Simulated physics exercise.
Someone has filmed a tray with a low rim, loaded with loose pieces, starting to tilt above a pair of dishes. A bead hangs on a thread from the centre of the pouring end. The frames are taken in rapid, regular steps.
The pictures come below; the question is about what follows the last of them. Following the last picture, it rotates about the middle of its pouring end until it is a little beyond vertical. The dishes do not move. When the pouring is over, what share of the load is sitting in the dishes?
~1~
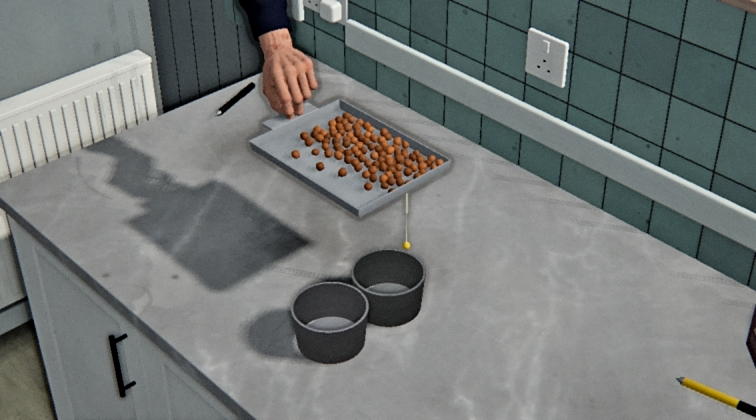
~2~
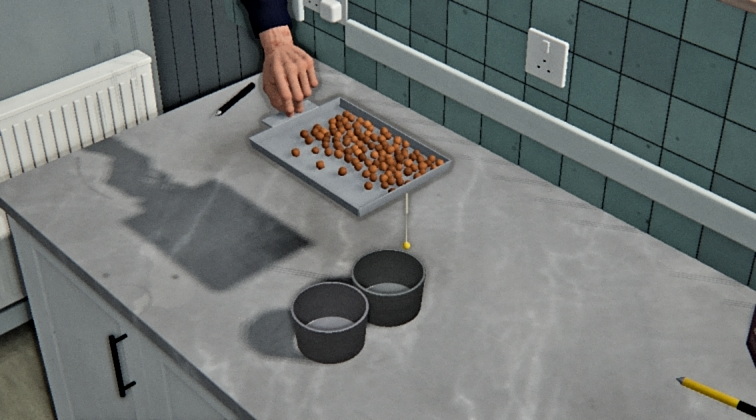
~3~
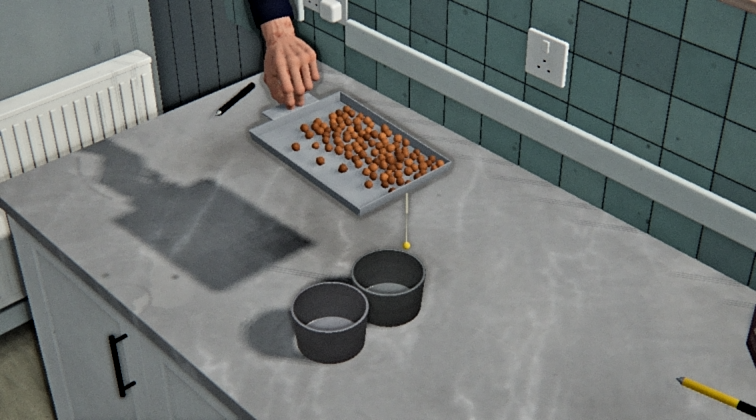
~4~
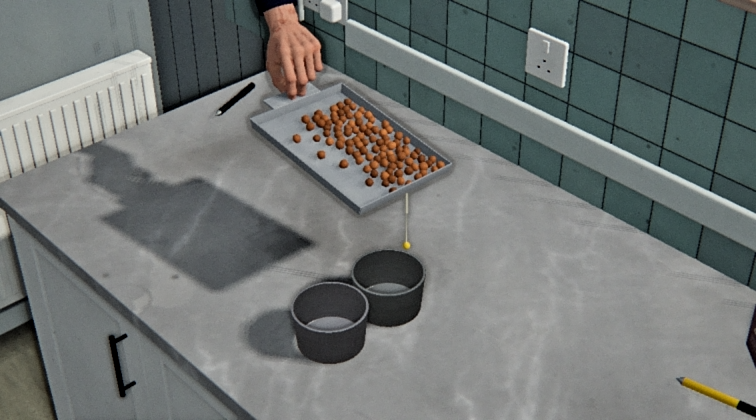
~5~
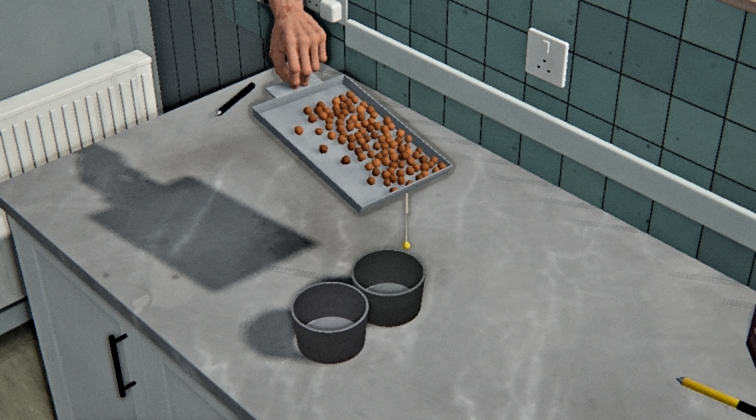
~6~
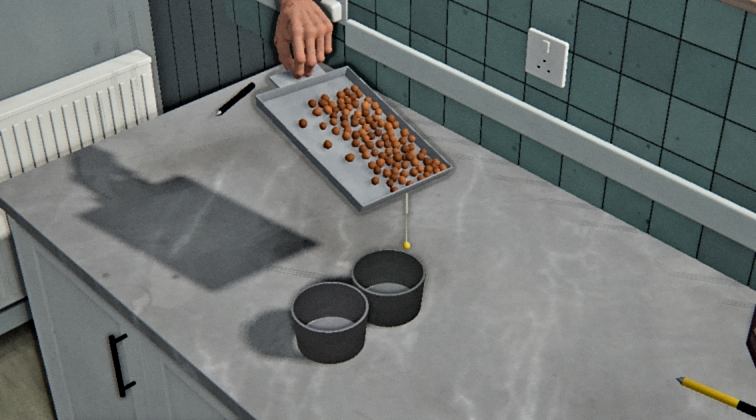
The dishes hold less than half of it.
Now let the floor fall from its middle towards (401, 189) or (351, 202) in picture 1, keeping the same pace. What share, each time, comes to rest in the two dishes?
The first try gives close to 20 percent; the next gives 80 percent.
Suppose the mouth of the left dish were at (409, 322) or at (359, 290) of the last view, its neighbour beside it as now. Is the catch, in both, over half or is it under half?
Result, first setup: The minor share; second setup: The minor share.
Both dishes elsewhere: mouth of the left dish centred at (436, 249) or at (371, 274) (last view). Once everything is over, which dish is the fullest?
Try 1: The dish to the left; try 2: The dish to the right.
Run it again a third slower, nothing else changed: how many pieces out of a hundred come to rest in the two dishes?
That works out at some 0 per cent.
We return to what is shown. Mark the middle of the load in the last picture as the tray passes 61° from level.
The middle of the pieces lands at roughly (415, 146).
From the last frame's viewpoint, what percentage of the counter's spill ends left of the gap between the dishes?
Reading: Around 10 %.
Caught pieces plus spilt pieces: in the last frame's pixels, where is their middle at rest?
Centre at rest, last view: Approx. (477, 293).
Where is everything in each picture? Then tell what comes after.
Corners of the pouring end at (359, 208) and (448, 160), level; middle of the load at (363, 151), hazelnuts; left dish at (355, 339); right dish at (413, 302); bead on its thread at (406, 246), in the first frame.
Corners of the pouring end at (359, 208) and (448, 160), level; middle of the load at (363, 150), in the second frame.
Corners of the pouring end at (360, 207) and (449, 161), tipped barely, lowest at the right corner; middle of the load at (364, 147), in the third frame.
Corners of the pouring end at (361, 206) and (449, 163), tipped a little, lowest at the right corner; middle of the load at (365, 143), in the fourth frame.
Corners of the pouring end at (362, 205) and (450, 165), tipped a little, lowest at the right corner; middle of the load at (367, 139), in the fifth frame.
Corners of the pouring end at (363, 204) and (450, 167), tipped clearly, lowest at the right corner; middle of the load at (371, 136), about a third on the move; left dish at (355, 339); right dish at (413, 302), in the sixth frame.
Soon after the last picture, tray tipped steeply; nearly all on the tray; a stray few outside both.
A little later, tray tipped right over; about two thirds on the tray; a small part outside both; about a quarter in the air.
Later still, tray tipped past a quarter turn; a stray few in the right dish; nearly all outside both.
By the end, tray tipped past a quarter turn; none in the left dish; a stray few in the right dish; nearly all outside both.
